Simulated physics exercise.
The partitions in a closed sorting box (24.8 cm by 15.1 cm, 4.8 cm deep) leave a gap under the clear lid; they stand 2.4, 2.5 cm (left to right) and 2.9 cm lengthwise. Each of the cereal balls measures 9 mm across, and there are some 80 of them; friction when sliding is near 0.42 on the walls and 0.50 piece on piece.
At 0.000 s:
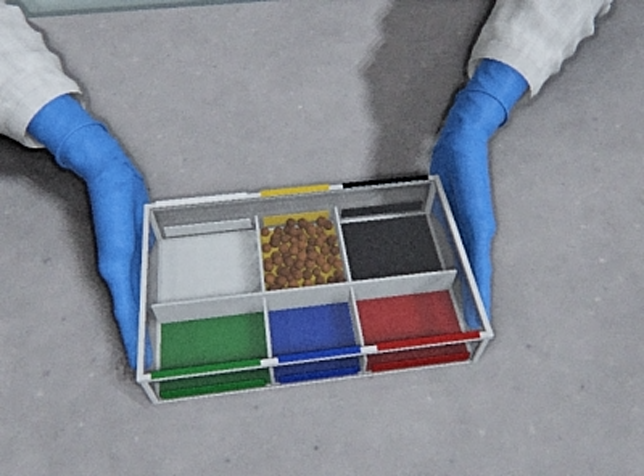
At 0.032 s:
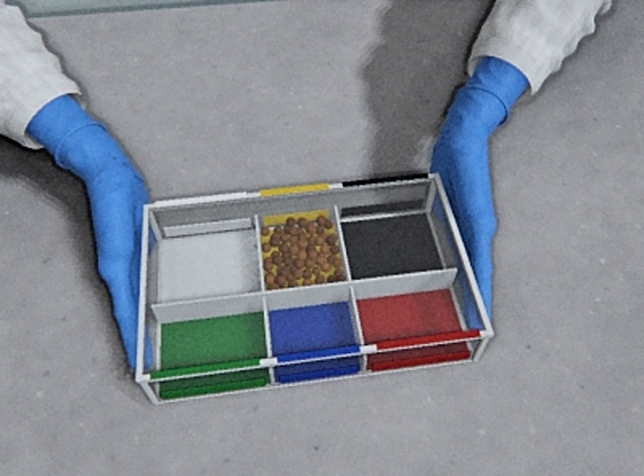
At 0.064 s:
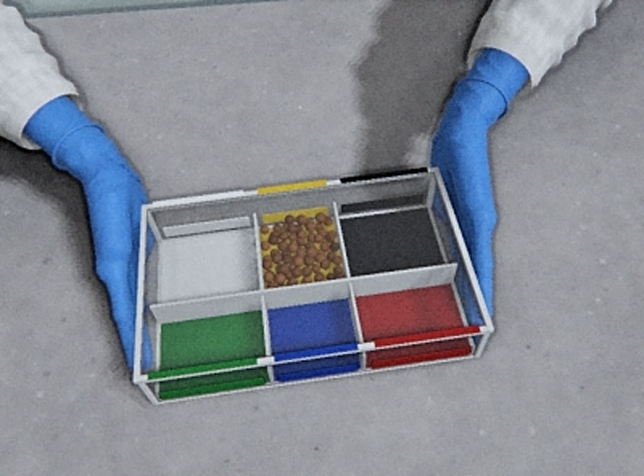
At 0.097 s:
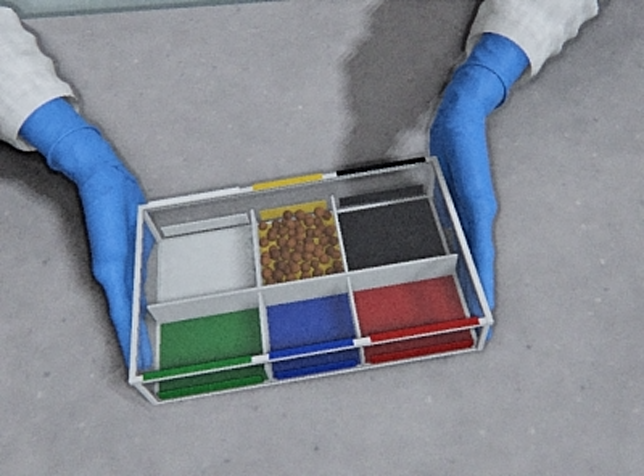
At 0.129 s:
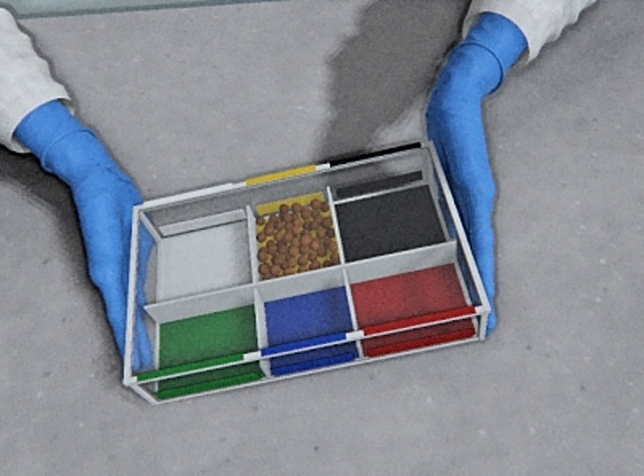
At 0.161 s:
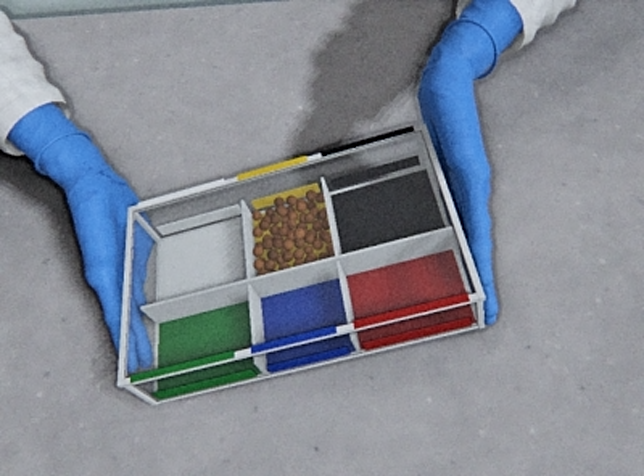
Two blue-gloved hands with white sleeves hold a clear, lidded box by its left and right sides above a speckled grey surface, seen from above at an angle. Its six compartments are white, yellow and black at the back and green, blue and red in front, with brown balls filling the yellow one. The hands slowly, then faster, tilt the box, raising its right side, while the balls stay in the yellow compartment and the view stays still.
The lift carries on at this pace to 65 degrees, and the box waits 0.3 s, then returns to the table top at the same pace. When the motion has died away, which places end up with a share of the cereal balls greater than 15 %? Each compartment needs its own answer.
Outcome: Red compartment: Fails to beat the threshold. Blue compartment: Fails to beat the threshold. Green compartment: Fails to beat the threshold. Yellow compartment: Beats the threshold. White compartment: Fails to beat the threshold. Black compartment: Fails to beat the threshold.
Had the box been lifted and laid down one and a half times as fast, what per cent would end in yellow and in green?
The yellow compartment would end with 75 per cent and the green compartment with 5 per cent.
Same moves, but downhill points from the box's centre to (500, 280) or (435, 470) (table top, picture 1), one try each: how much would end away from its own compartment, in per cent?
Estimate: Some 10 % and some 15 % respectively.
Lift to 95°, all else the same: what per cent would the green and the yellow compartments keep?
Shares: Green 15, yellow 20, per cent.
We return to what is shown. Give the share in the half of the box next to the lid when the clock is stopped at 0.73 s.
Around 10 in a hundred, give or take.
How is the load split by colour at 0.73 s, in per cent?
Shares - red: 0, blue: 0, green: 0, yellow: 90, white: 10, black: 0.
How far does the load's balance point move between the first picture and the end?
It shifts some 2.0 cm.
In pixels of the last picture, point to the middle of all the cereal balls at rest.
I'd say roughly (282, 265).
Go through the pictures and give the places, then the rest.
Box tilt 0 degrees, front corners at (143, 376) and (486, 333); yellow 100 %, in the first picture.
Box tilt 1 degrees, front corners at (143, 376) and (486, 332), in the second picture.
Box tilt 3 degrees, front corners at (140, 377) and (486, 327), in the third picture.
Box tilt 6 degrees, front corners at (136, 378) and (485, 319), lowest corner left front, in the fourth picture.
Box tilt 10 degrees, front corners at (130, 379) and (483, 307), lowest corner left front, in the fifth picture.
Box tilt 15 degrees, front corners at (125, 380) and (477, 294), lowest corner left front; yellow 100 %. The box's pace is about 150 degrees a second, in the sixth picture.
Then, at 0.73 s, tilt 65 degrees; yellow 90 %, white 10 %.
After 1.11 s, tilt 37 degrees; yellow 90 %, white 10 %.
Then, at 1.57 s, tilt 0 degrees; yellow 90 %, white 10 %.
At rest (1.9 s), red 0 %, blue 0 %, green 0 %, yellow 90 %, white 10 %, black 0 %.
